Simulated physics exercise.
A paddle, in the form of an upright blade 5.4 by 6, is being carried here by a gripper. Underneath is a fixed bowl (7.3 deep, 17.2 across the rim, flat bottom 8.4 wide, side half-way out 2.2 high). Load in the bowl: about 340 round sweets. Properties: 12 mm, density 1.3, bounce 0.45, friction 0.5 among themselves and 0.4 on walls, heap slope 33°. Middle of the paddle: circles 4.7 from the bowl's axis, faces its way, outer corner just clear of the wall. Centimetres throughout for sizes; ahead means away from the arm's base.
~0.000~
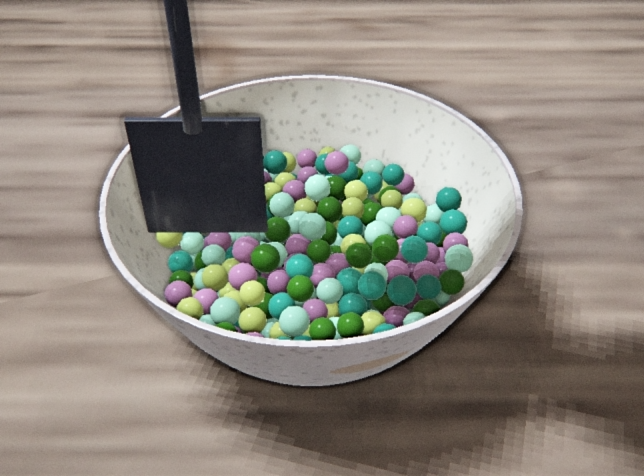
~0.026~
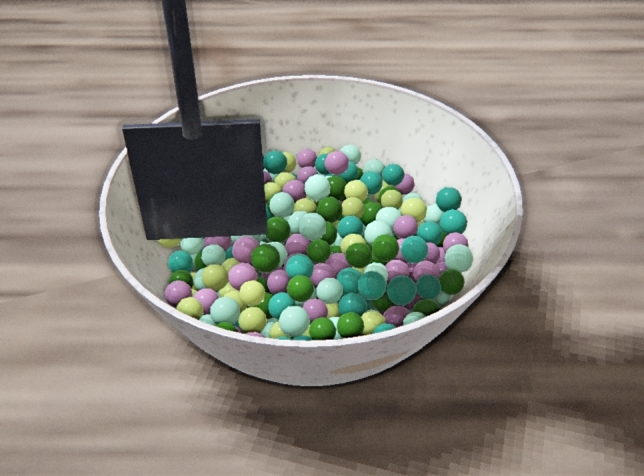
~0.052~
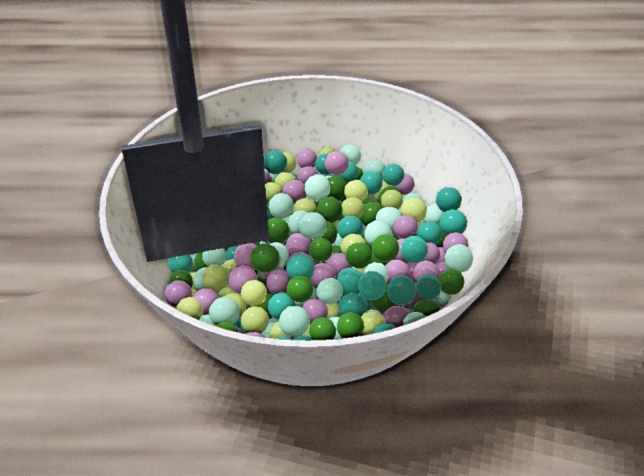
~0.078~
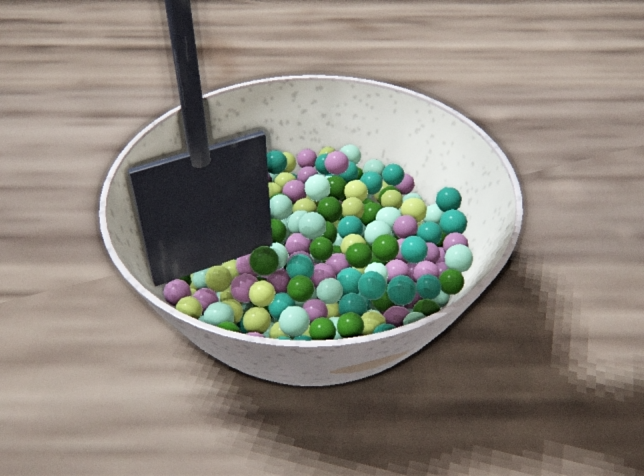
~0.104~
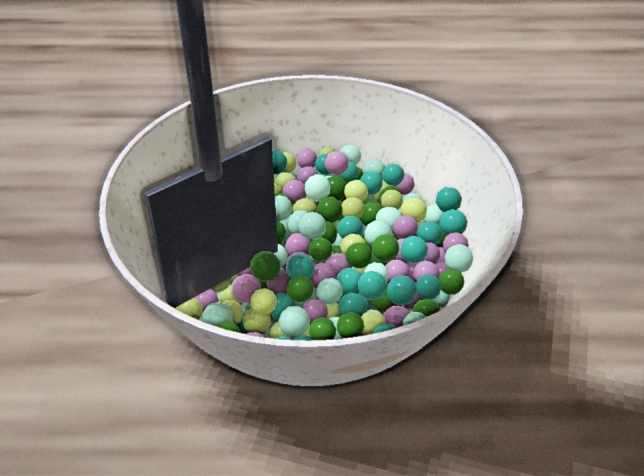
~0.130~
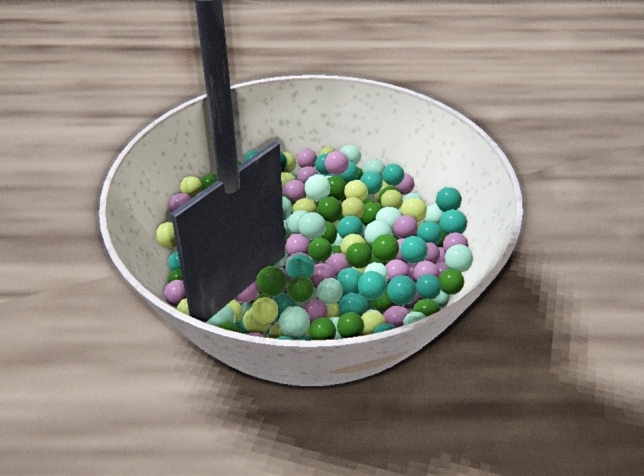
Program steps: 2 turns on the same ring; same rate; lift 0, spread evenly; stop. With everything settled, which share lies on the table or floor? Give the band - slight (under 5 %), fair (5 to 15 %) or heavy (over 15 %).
Band: Fair.
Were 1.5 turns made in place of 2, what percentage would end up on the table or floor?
Then some 5 per cent.
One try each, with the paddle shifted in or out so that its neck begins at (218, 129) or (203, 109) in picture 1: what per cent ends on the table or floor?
Near 20 and 25 in a hundred, one try each.
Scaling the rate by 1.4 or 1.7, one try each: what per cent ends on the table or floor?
15 % and 15 %.
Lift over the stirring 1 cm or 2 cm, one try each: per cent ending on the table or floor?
Around 5 percent, then 0 percent.
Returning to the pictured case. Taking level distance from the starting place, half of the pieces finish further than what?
I'd estimate close to 1 cm.
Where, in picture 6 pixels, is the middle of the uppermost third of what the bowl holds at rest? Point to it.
It is centred around (277, 276).
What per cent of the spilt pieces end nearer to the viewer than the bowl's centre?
Around 50 %.
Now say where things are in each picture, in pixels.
The first picture shows paddle neck at (187, 86), 0° round; upper third of the load around (318, 240), from x 170 to 460, top at y 155; 342 in the bowl.
The second picture shows paddle neck at (187, 91), 4° round; upper third of the load around (318, 240), from x 170 to 460, top at y 155.
The third picture shows paddle neck at (187, 103), 15° round; upper third of the load around (319, 242), from x 170 to 460, top at y 155.
The fourth picture shows paddle neck at (194, 118), 27° round; upper third of the load around (320, 242), from x 170 to 460, top at y 155.
The fifth picture shows paddle neck at (206, 131), 39° round; upper third of the load around (319, 240), from x 170 to 460, top at y 155.
The sixth picture shows paddle neck at (224, 142), 51° round; upper third of the load around (319, 240), from x 170 to 460, top at y 155; 342 in the bowl.
By 0.69 s, 315° round, highest piece 8 above the table; 334 in the bowl, 4 on the table or floor, 4 in flight or on the tool.
By 1.26 s, 219° round, highest piece 8 above the table; 322 in the bowl, 19 on the table or floor, 1 in flight or on the tool.
By 1.74 s, 0° round, highest piece 6 above the table; 311 in the bowl, 31 on the table or floor.
By 2.44 s, 0° round, highest piece 6 above the table; 311 in the bowl, 31 on the table or floor.
Final count, 311 in the bowl, 31 on the table or floor. That is 9 % on the table or floor.
